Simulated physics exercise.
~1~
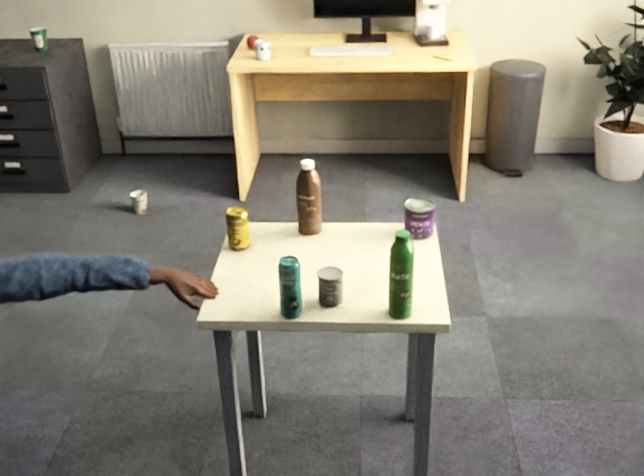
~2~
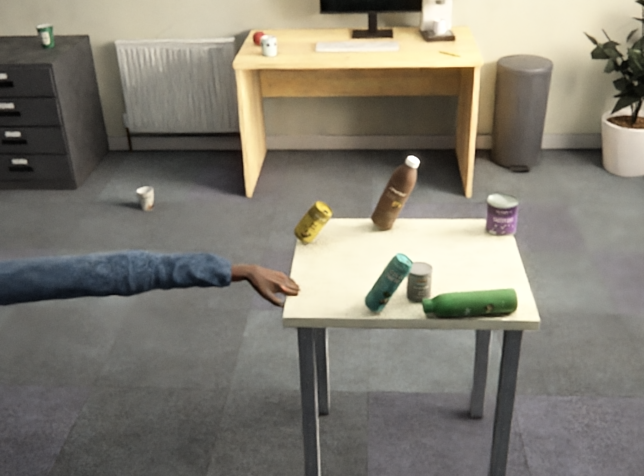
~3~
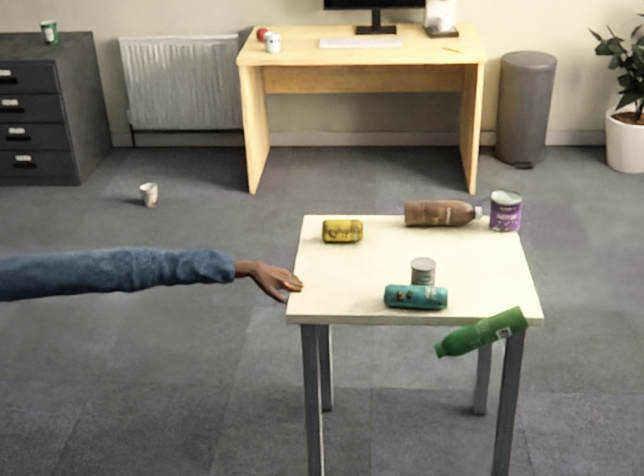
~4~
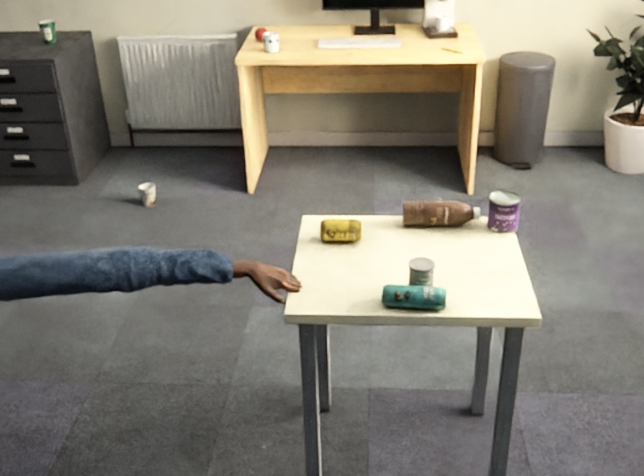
A hand drags the table right, three containers topple over and a green bottle falls off.
